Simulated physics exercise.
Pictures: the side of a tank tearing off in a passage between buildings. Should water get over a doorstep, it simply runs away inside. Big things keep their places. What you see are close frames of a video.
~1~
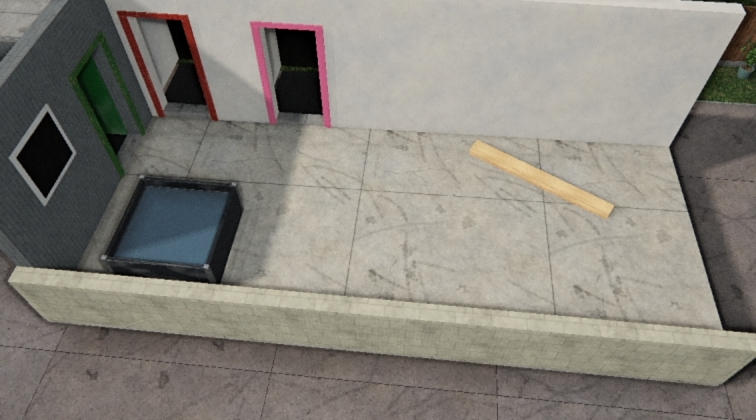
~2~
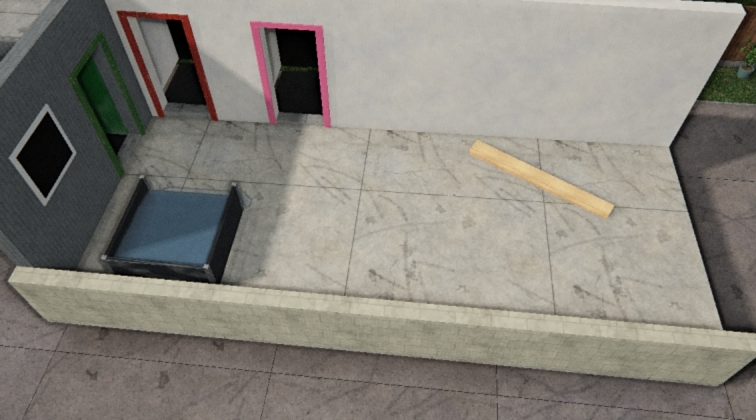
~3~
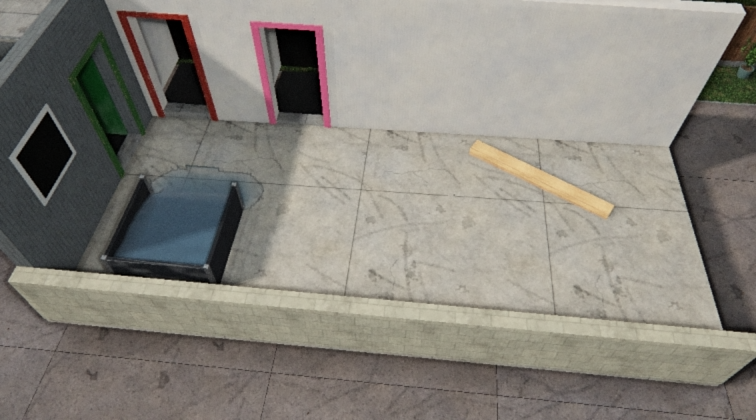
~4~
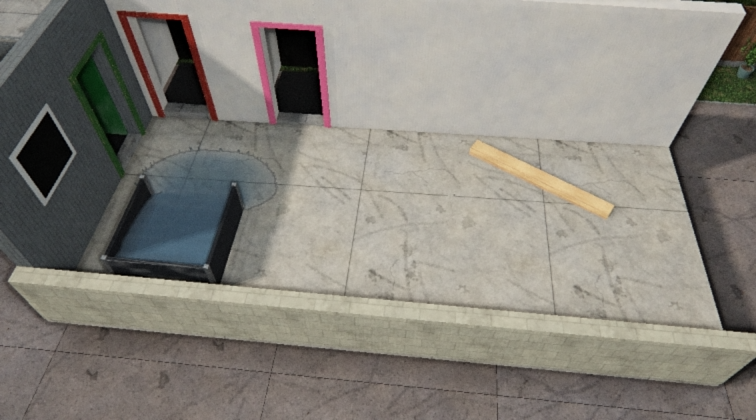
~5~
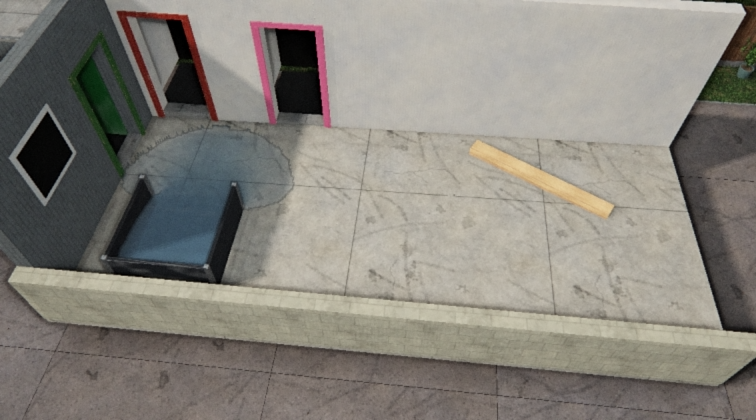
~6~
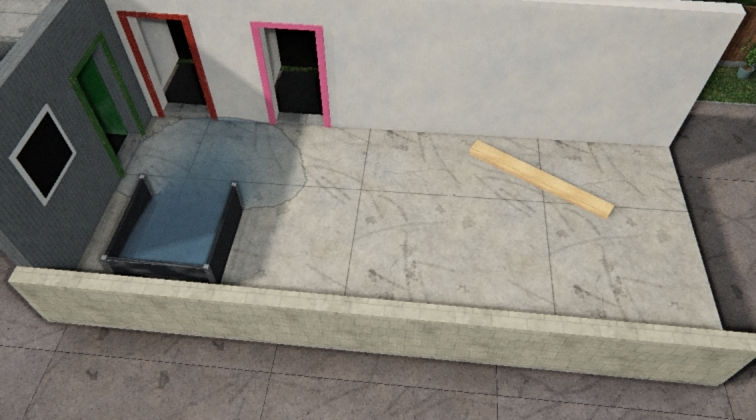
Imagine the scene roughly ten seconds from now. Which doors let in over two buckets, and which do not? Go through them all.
As I see it, the red door passes two buckets, the green door passes two buckets, the pink door passes two buckets.
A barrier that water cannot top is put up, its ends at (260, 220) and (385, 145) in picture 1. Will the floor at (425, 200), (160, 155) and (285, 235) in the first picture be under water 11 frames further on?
Taking the points in order - unwetted, wetted, unwetted.
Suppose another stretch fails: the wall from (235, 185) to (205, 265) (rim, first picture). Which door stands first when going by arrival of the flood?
That's the door marked pink.
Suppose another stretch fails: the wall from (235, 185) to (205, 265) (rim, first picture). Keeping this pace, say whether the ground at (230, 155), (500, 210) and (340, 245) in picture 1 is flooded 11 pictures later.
Point one not reached; point two reached; point three reached.
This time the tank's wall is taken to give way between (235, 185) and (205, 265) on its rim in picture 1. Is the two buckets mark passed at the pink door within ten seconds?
Door by door: Pink doesn't reach it.
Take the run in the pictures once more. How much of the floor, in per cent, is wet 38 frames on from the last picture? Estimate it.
I reckon 60 per cent or so.
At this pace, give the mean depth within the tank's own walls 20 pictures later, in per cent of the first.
Estimate: Around 14 %.
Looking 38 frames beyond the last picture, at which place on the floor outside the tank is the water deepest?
Check roughly (63, 298).
A moment on, water covers 20 % of the floor; the red door under two buckets in, the green door wet at the sill, nothing in, the pink door under two buckets in.
Next, water covers 20 % of the floor; the red door over two buckets in, the green door under two buckets in, the pink door over two buckets in.
Then, water covers 35 % of the floor; the red door far over two buckets in, the green door over two buckets in, the pink door over two buckets in.
Later, water covers 60 % of the floor; the red door far over two buckets in, the green door far over two buckets in, the pink door over two buckets in.
In the end, water covers 55 % of the floor; the red door far over two buckets in, the green door far over two buckets in, the pink door over two buckets in.
